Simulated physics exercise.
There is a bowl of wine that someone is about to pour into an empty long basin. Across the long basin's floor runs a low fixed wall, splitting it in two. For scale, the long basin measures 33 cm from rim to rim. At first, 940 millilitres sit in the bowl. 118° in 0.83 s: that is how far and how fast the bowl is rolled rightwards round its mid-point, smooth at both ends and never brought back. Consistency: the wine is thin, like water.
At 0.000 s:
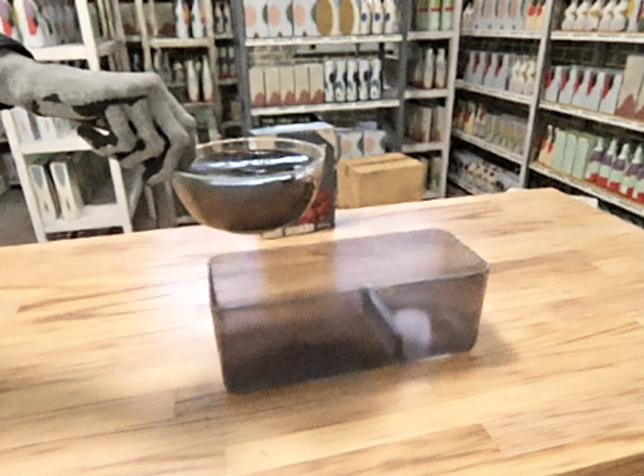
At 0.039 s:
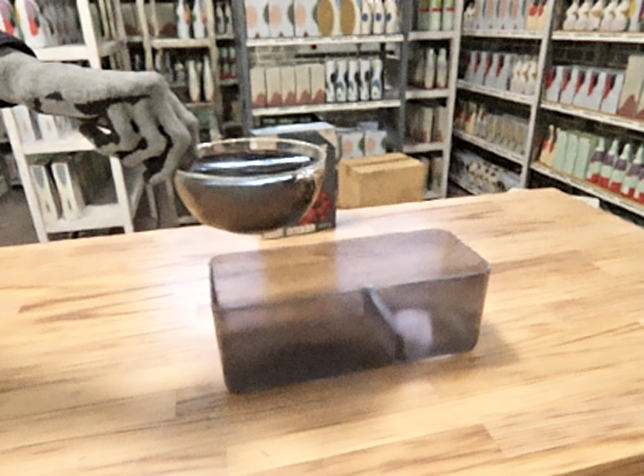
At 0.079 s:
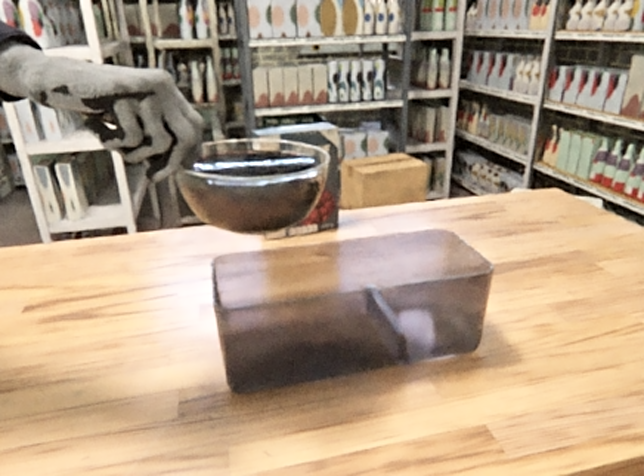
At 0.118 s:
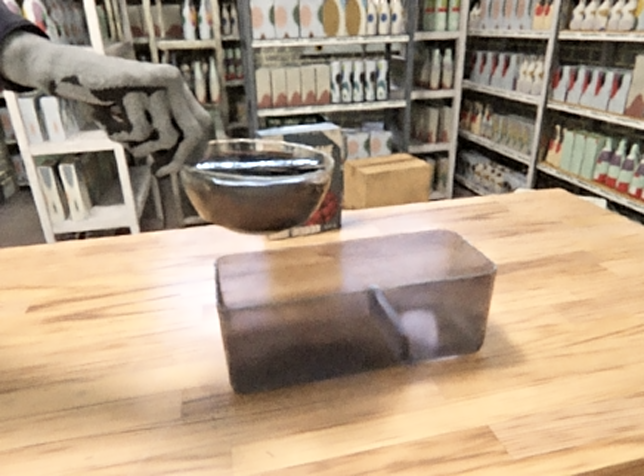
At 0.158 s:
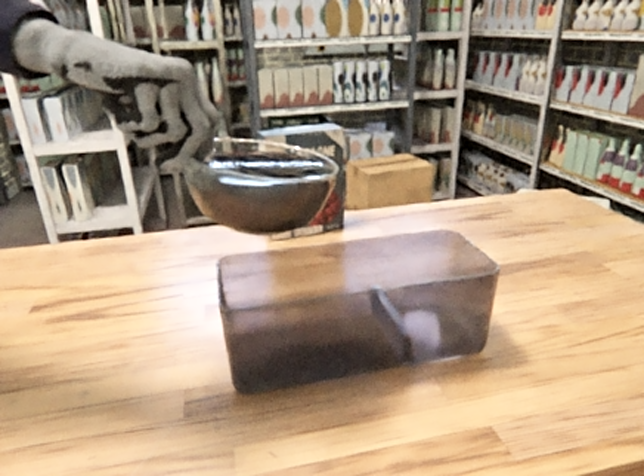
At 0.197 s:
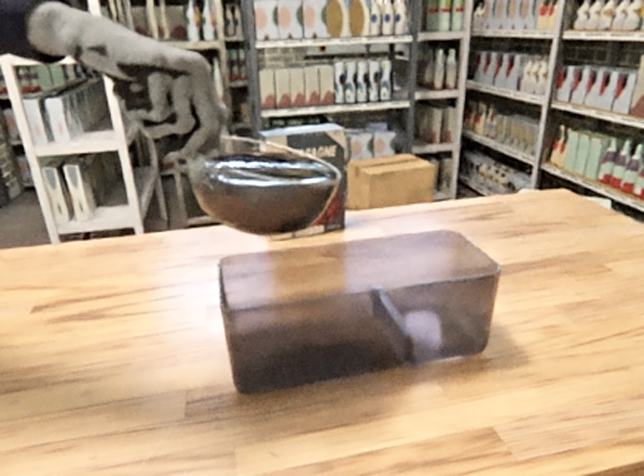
A gloved-looking grey hand holds a glass bowl of dark liquid above a long, see-through basin with a divider inside, on a wooden table before stocked shelves. The hand shifts and rises slightly at the left while the bowl tilts gently to the right, its liquid staying inside.
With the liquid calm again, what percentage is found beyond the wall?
Beyond the wall there is roughly 26 percent.
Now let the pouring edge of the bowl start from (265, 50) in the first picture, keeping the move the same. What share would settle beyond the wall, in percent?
In that case roughly 10 per cent.
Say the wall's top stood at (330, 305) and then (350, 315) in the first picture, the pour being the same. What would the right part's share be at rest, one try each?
It comes to 70 per cent, and then 55 per cent.
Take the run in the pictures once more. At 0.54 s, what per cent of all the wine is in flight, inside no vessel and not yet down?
About 36 per cent.
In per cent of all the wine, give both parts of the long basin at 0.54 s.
I'd say some 24 on the left and some 14 on the right.
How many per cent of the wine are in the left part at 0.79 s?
I'd put it near 68 percent.
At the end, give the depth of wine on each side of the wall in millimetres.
24 mm left, 18 mm right.
Then, 0.54 s in, the tilt is 85° and 25 per cent is still to pour, 24 is left of the wall and 14 right of it.
Then, 0.79 s in, the tilt is 117° and 0 per cent is still to pour, 68 is left of the wall and 22 right of it.
Then, 1.05 s in, the tilt is 118° and 0 per cent is still to pour, 65 is left of the wall and 26 right of it.
Then, 1.33 s in, the tilt is 118° and 0 per cent is still to pour, 65 is left of the wall and 26 right of it.
Finally, 65 per cent lies left of the wall, 26 right of it and 9 outside.
